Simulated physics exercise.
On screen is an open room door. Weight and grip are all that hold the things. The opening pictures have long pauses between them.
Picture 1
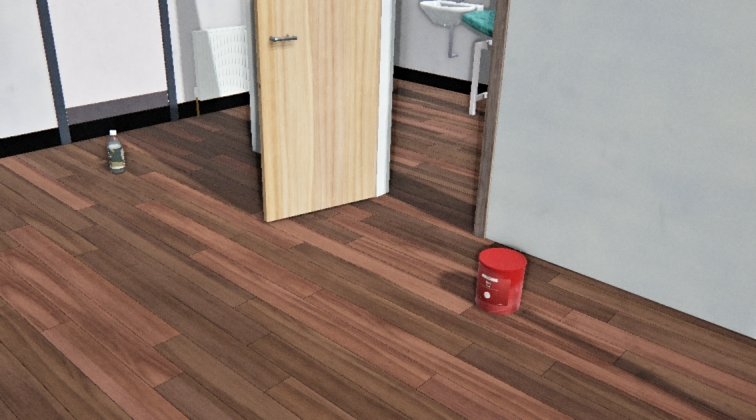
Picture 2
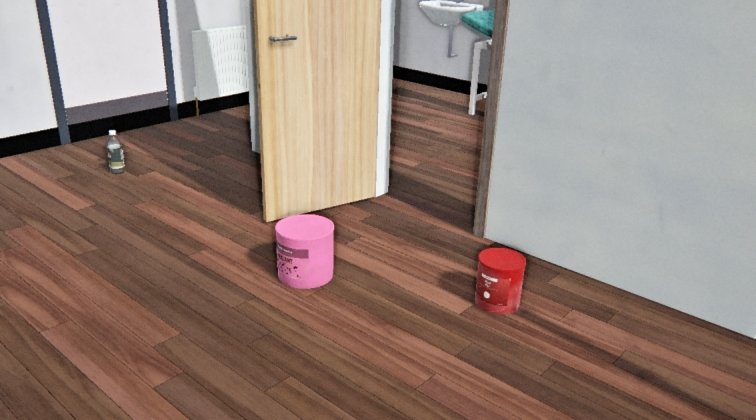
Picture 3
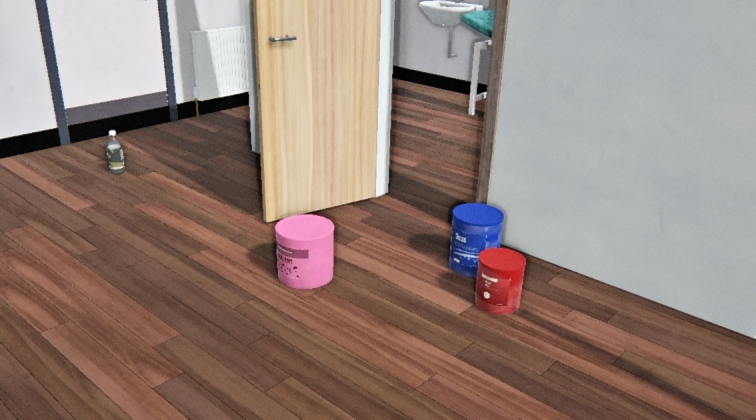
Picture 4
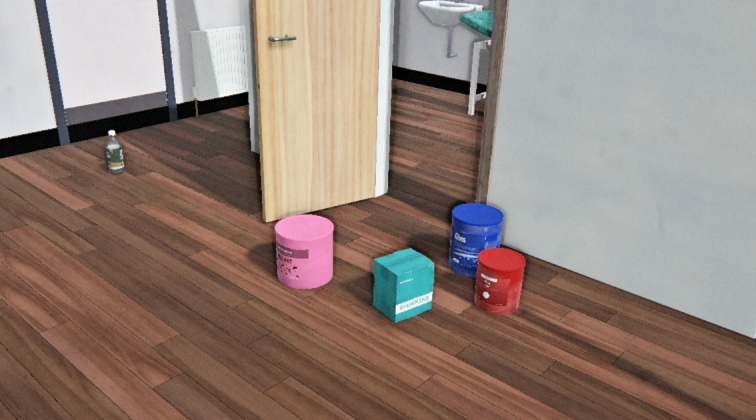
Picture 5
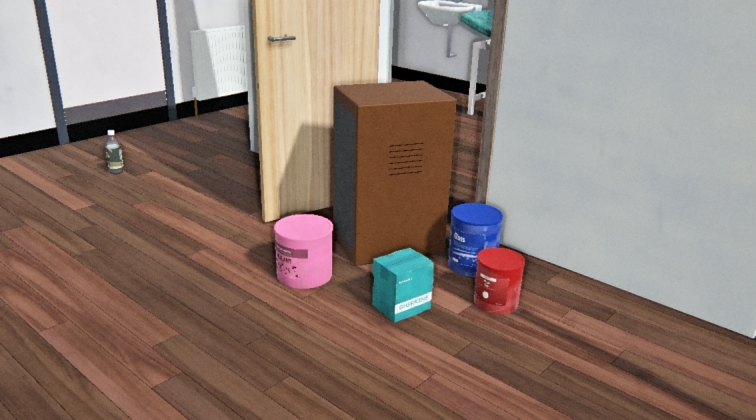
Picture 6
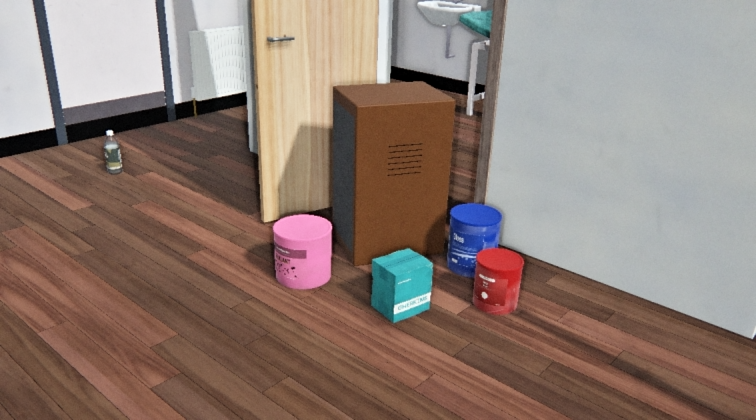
In a room with a wooden floor, a door stood wide open near a red pail, and then a pink pail, a blue pail, a turquoise parcel and a tall brown appliance appeared in turn.
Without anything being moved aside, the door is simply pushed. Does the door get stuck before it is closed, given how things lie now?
Most likely the doorway will still have an opening.
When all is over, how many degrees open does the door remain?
I'd say it stays open by roughly 75 degrees.
Then, 0.40 s later than the last frame, door at 100°.
Then, 0.70 s later than the last frame, door at 91°.
Then, 0.90 s later than the last frame, door at 84°.
Then, 1.10 s later than the last frame, door at 75°.
When it is over, door at 73°; all 5 as before. End places, in pixels of the last picture, brown appliance near (390, 172).
